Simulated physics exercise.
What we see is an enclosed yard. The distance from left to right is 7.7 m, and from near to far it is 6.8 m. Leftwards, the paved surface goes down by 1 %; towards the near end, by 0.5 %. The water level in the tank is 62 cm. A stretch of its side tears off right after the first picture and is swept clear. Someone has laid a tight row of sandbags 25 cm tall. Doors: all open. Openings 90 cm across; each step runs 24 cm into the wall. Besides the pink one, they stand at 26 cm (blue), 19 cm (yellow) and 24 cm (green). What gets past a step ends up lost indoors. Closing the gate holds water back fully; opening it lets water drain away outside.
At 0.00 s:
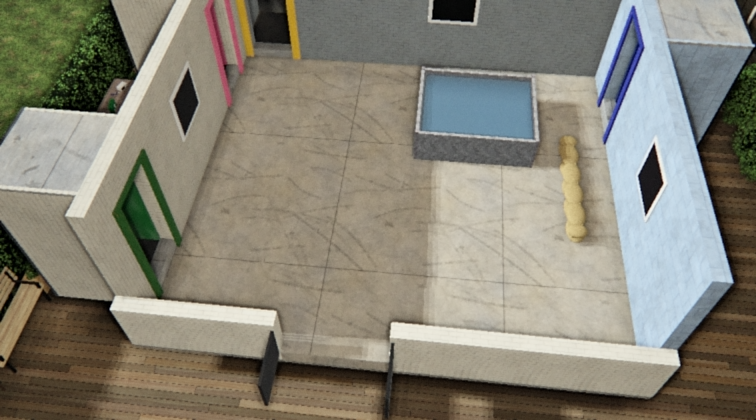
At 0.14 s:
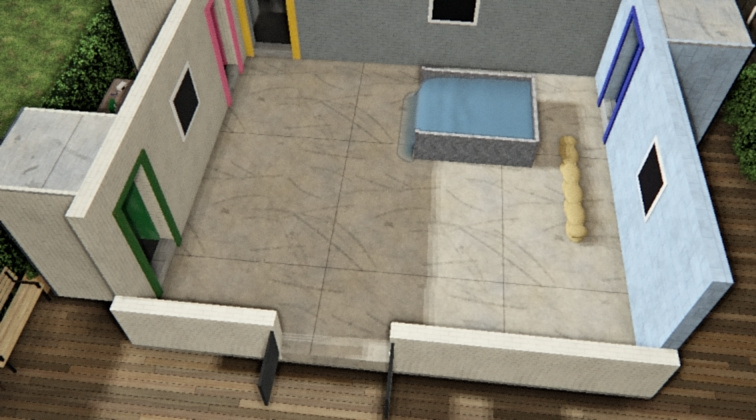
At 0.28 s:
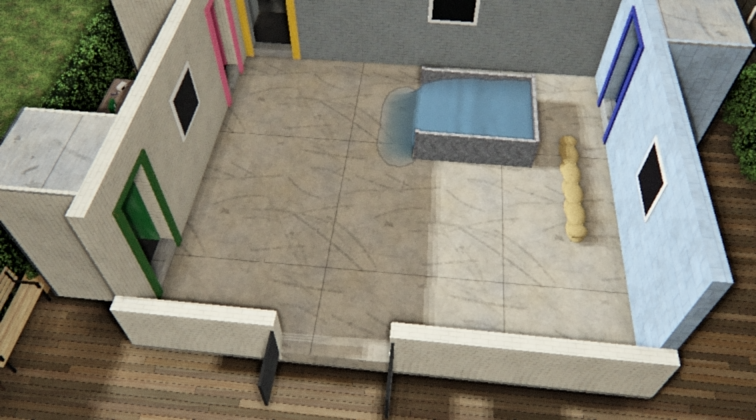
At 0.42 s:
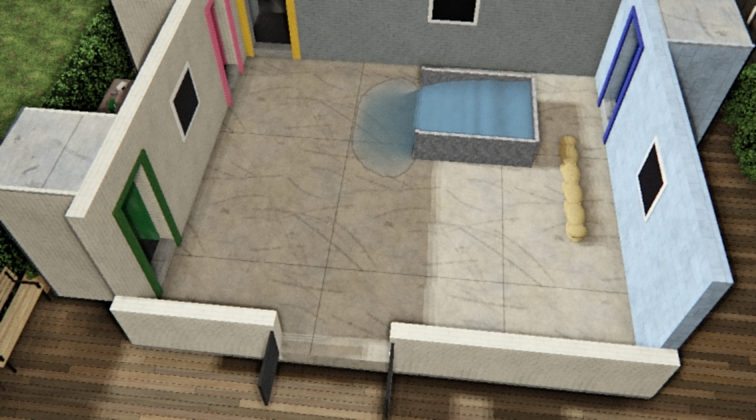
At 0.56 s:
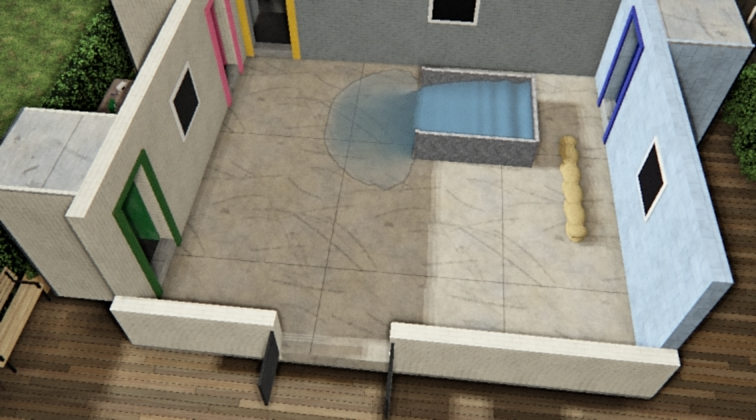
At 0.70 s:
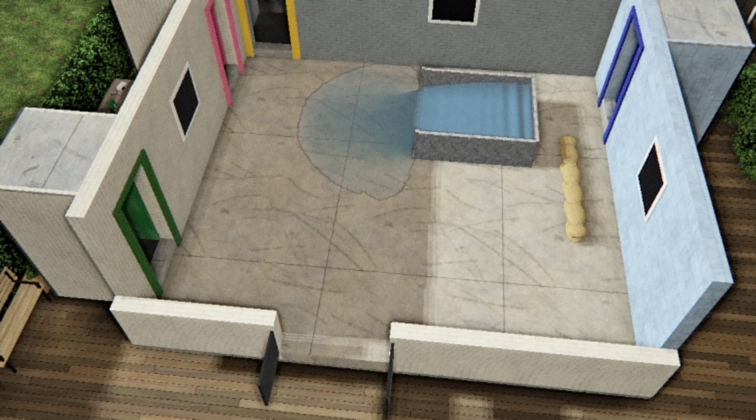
The clip shows a walled yard with coloured doorways and a raised tank of blue water; water pours out through the tank's left side and spreads leftward across the paving in a widening, rounded sheet.
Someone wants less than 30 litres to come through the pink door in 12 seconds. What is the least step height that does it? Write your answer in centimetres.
It needs to be around 22 cm high.
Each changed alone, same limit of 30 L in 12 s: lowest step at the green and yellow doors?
About 11.0 cm at green and about 22 cm at yellow.
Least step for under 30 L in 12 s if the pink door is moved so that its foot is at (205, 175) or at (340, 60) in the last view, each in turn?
In turn: Roughly 15 cm, roughly 8.5 cm.
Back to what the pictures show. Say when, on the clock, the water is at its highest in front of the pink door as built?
That happens close to 2.8 s on the clock.
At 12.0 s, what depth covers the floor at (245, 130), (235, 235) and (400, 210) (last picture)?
Respectively 5 cm, 8 cm and 3 cm.
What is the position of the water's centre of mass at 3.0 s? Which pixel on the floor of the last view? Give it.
(323, 130) or so.
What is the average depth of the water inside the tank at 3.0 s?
Around 14 centimetres.
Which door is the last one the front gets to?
Blue.
After 1.4 s water covers 30 % of the floor, deepest (26 cm) near (224, 121); 17 cm at the pink door, 0 litres in over its 26 cm step.
After 3.0 s water covers 40 % of the floor, deepest (32 cm) near (244, 64); 30 cm at the pink door, 5 litres in over its 26 cm step.
After 12.0 s water covers 90 % of the floor, deepest (10 cm) near (150, 325); 6 cm at the pink door, 10 litres in over its 26 cm step.
At the pink door as built, the water arrived by 1.3 s and peaked near 32 cm at 2.8 s.
Run again over the same 12 s with other heights there, 71 litres in over 18.5 cm, 14 litres over 25 cm. The limit of 30 litres is kept from about 22 cm up.
